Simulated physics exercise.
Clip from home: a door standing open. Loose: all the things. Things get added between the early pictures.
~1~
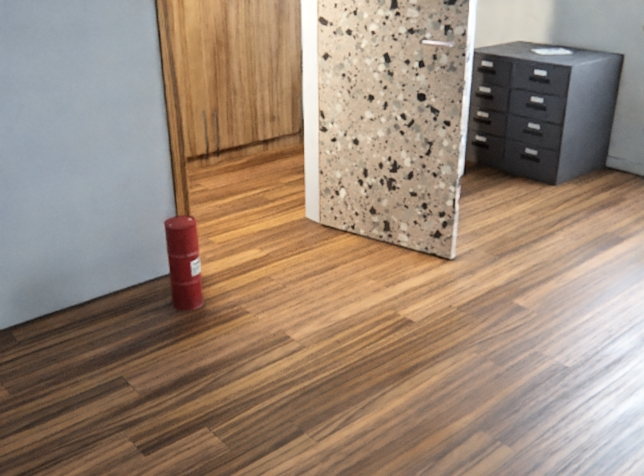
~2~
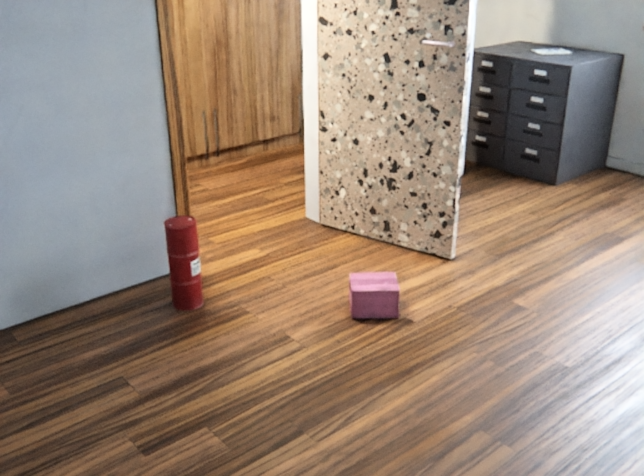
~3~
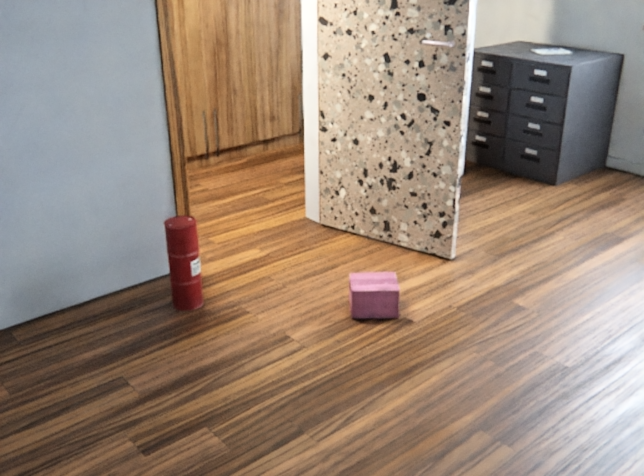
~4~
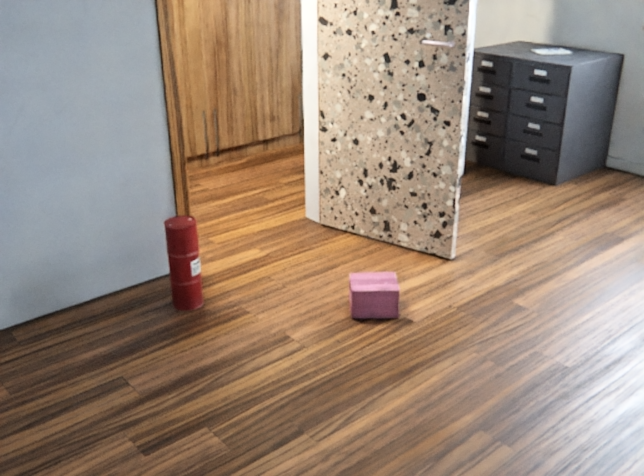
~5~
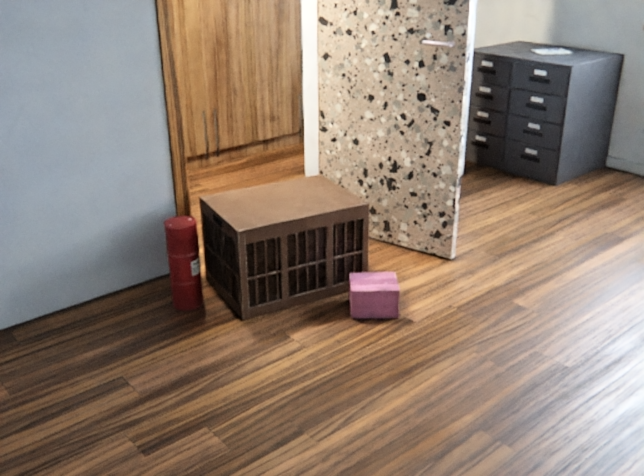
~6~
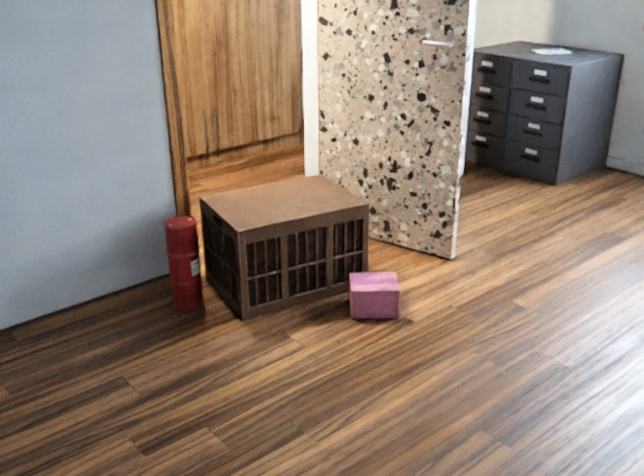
The clip shows a speckled door standing wide open and still on a wood floor, with a red canister to its left; a pink parcel appears in front of the door, then a brown chest appears between them.
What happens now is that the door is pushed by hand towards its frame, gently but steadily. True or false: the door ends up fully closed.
False.
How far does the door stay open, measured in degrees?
The door ends up some 65° open.
Then, 0.40 s on from there, door at 98°.
Then, 0.70 s on from there, door at 84°.
Then, 0.80 s on from there, door at 78°.
Then, 1.00 s on from there, door at 67°.
In the end, door at 66°; all 3 unmoved. At the end, from the last picture's camera, brown chest near (282, 242).
